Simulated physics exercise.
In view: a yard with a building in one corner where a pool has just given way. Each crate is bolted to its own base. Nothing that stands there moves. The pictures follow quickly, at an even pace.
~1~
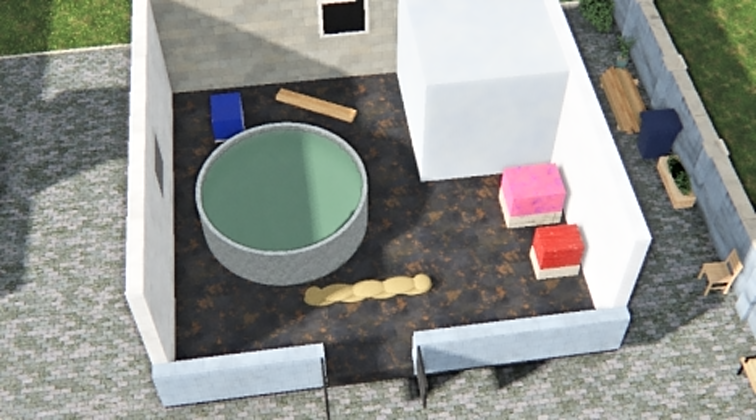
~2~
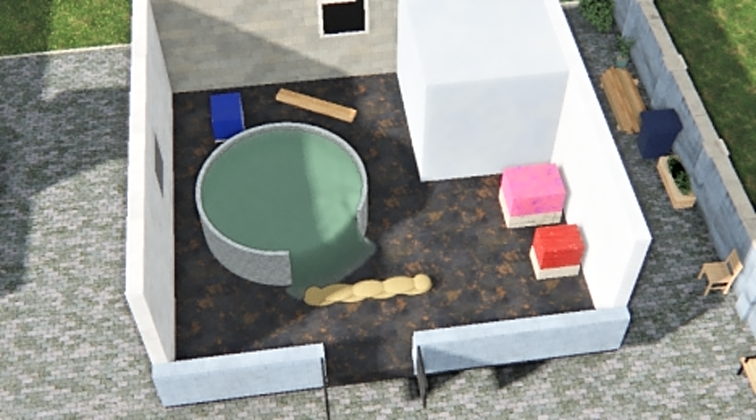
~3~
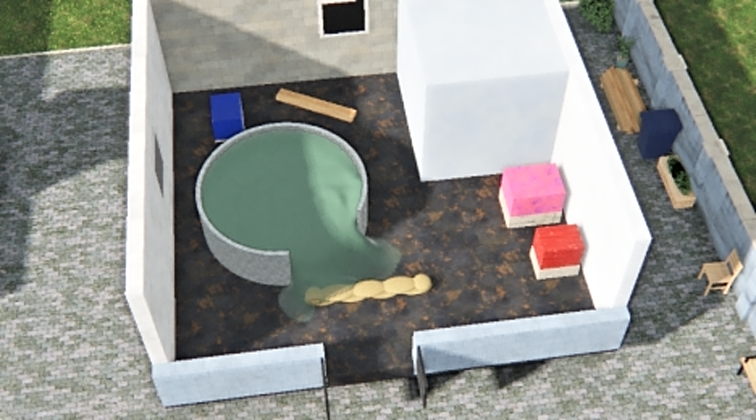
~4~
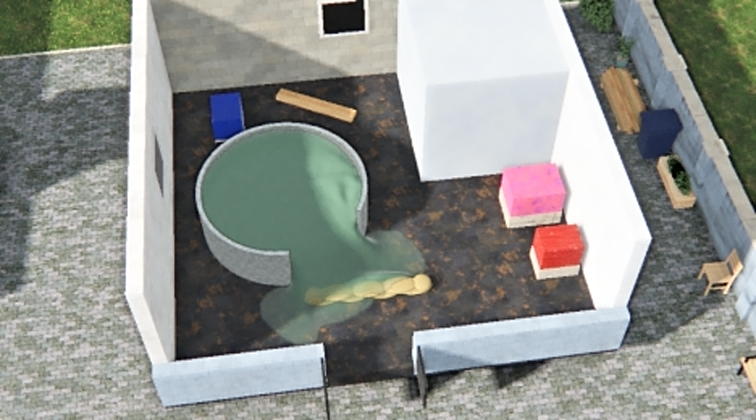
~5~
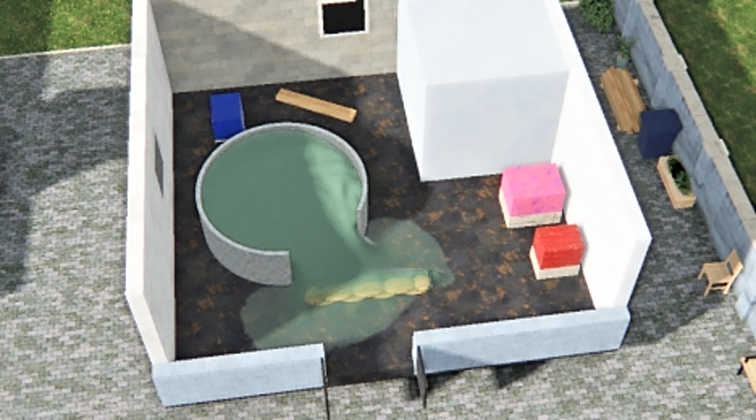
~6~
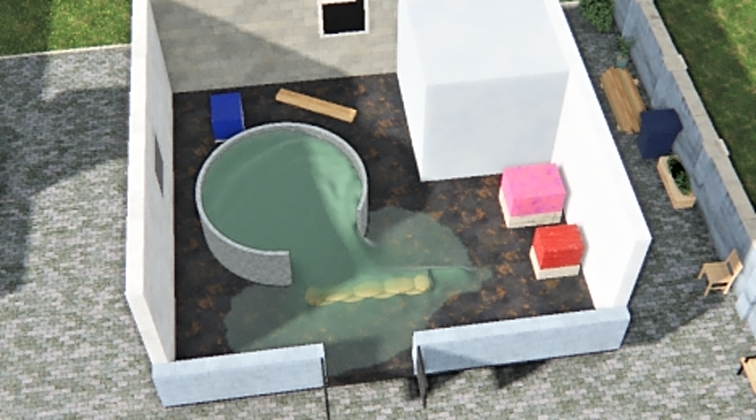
Green water pouring through a gap in a round pool's wall, spreading across the dark yard floor and around a tan, lumpy barrier.
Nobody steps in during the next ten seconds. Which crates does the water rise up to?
In the end: The pink crate gets wet; the red crate gets wet; the blue crate gets wet.
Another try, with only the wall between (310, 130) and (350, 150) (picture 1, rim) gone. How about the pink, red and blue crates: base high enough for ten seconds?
My reading: The pink one is safe, the red one stays dry, the blue one ends up wet.
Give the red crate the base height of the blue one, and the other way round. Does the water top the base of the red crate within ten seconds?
Then: Red is wetted.
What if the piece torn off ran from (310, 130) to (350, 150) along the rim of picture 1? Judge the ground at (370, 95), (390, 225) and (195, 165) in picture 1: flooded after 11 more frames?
In turn: Covered, flooded, dry.
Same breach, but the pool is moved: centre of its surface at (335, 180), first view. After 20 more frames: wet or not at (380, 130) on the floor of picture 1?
Verdict: No water.
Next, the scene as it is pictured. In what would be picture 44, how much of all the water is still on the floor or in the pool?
Roughly 84 per cent.
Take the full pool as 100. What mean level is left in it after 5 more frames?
About 70 per cent.
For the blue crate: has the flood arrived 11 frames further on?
One by one: Blue: No.
A moment on, water covers 40 % of the floor; the pink crate water round its plinth, the red crate water round its plinth, the blue crate not reached.
Next, water covers 50 % of the floor; the pink crate water round its plinth, the red crate water round its plinth, the blue crate not reached.
Then, water covers 65 % of the floor; the pink crate water round its plinth, the red crate water round its plinth, the blue crate not reached.
Later, water covers 80 % of the floor; the pink crate water round its plinth, the red crate water round its plinth, the blue crate water round its plinth.
In the end, water covers 95 % of the floor; the pink crate was topped, the red crate was topped, the blue crate was topped.
